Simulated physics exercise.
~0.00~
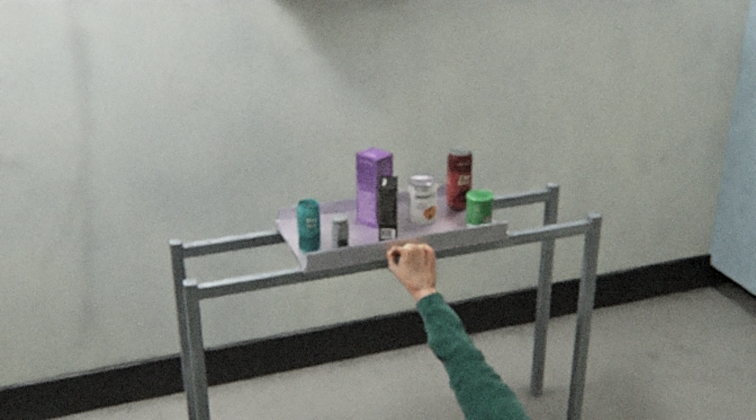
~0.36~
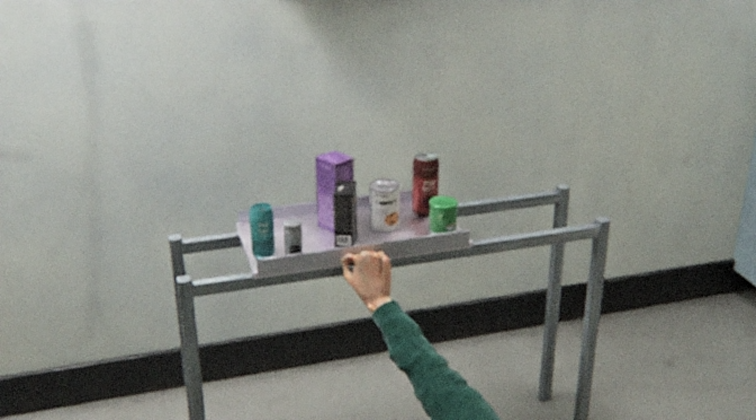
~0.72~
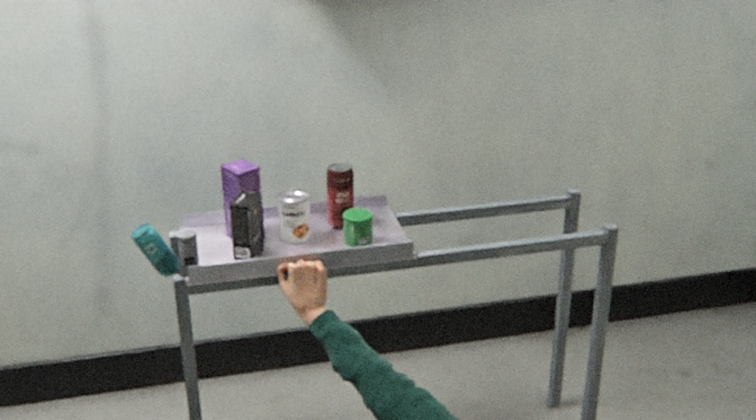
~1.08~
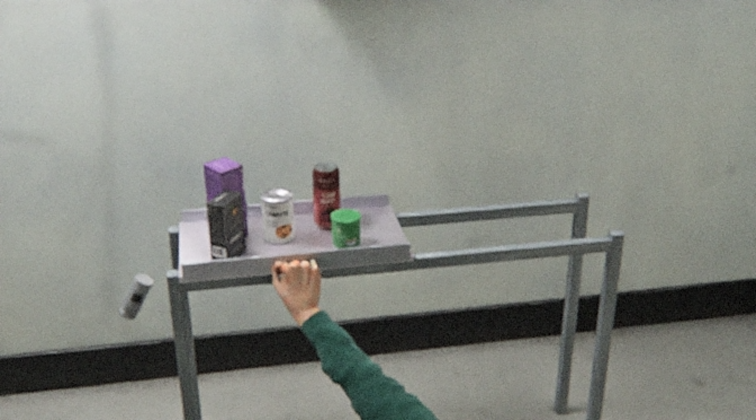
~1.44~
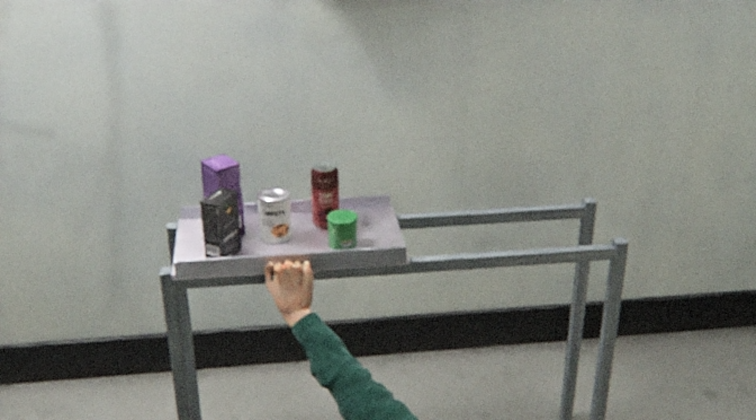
We see a hand in a green sleeve slide a tray of cans, tins and cartons leftward along a metal rail frame until the turquoise can and small grey shaker tumble off its left end, while the purple carton, black packet, white tin, green tin and red can remain upright aboard.
